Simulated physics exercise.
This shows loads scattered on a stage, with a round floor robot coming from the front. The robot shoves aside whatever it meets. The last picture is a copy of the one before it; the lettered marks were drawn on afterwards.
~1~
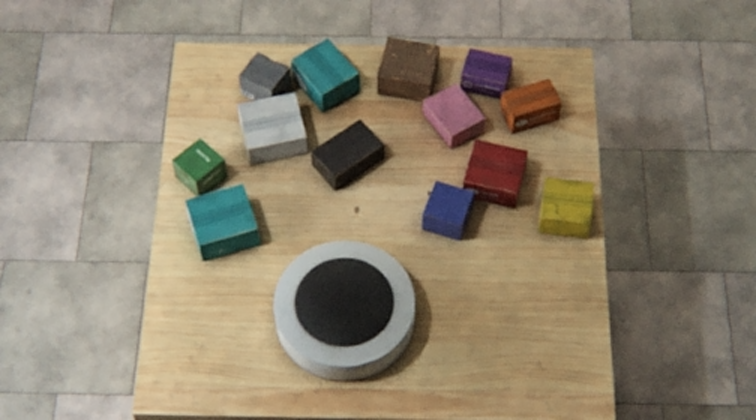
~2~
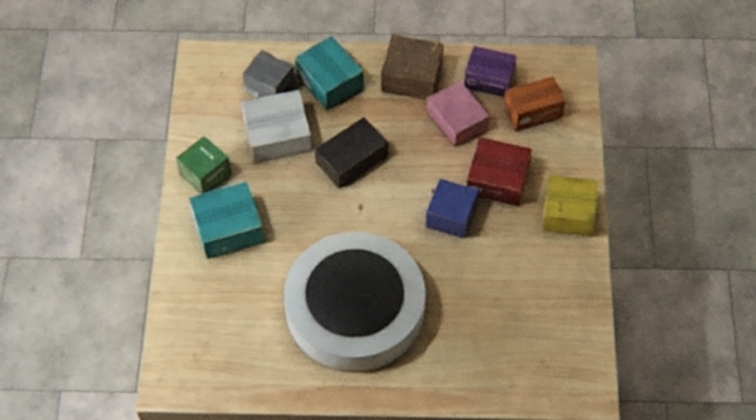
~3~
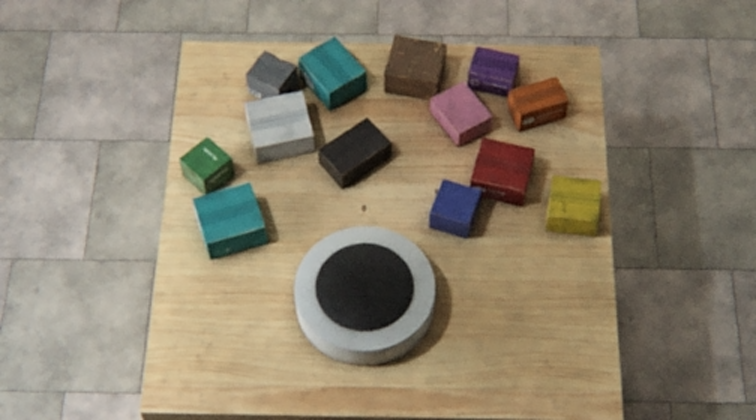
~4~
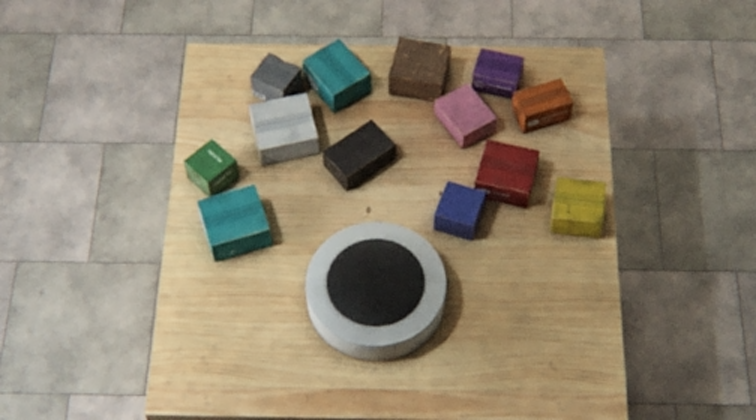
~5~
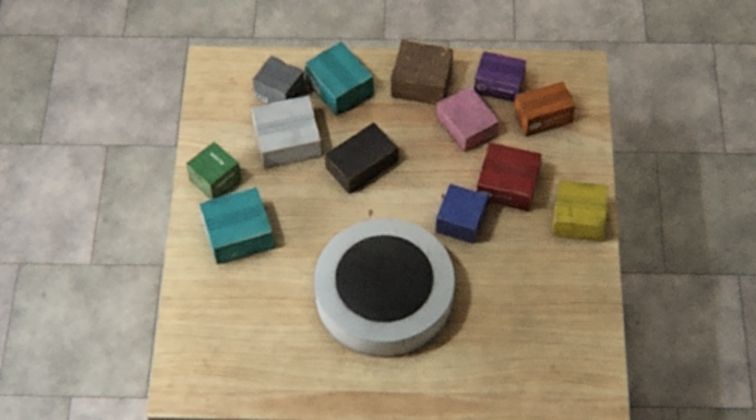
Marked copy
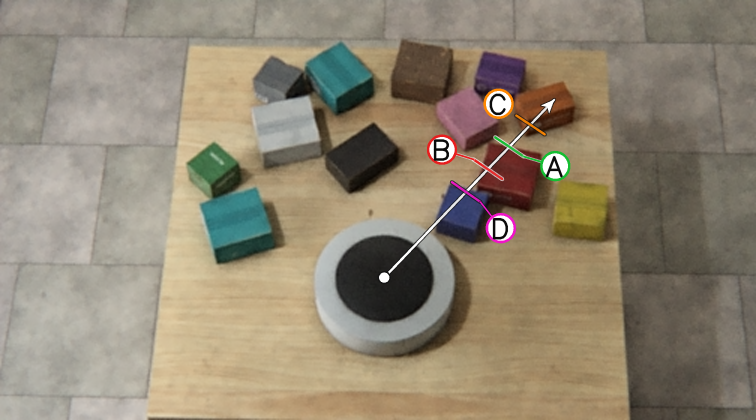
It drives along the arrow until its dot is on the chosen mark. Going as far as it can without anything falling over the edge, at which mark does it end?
B.
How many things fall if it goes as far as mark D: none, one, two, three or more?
By then, none.
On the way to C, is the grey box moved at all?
No.
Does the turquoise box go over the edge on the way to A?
By then, no.
On the marked copy, A at (509, 147); B at (488, 169); C at (531, 125); D at (466, 192); the arrow from (384, 278) to (554, 100); the white dot at (384, 278).
Following B. Soon after the start, robot (423, 246); red box (522, 168); blue crate (482, 191).
Later, robot (461, 207); red box (569, 145); blue crate (523, 157).
In the end, robot (487, 179); red box (603, 129); blue crate (557, 138); nothing has fallen.
As for the rest, A drops the red box; C drops the red box and purple box; D is safe but short.
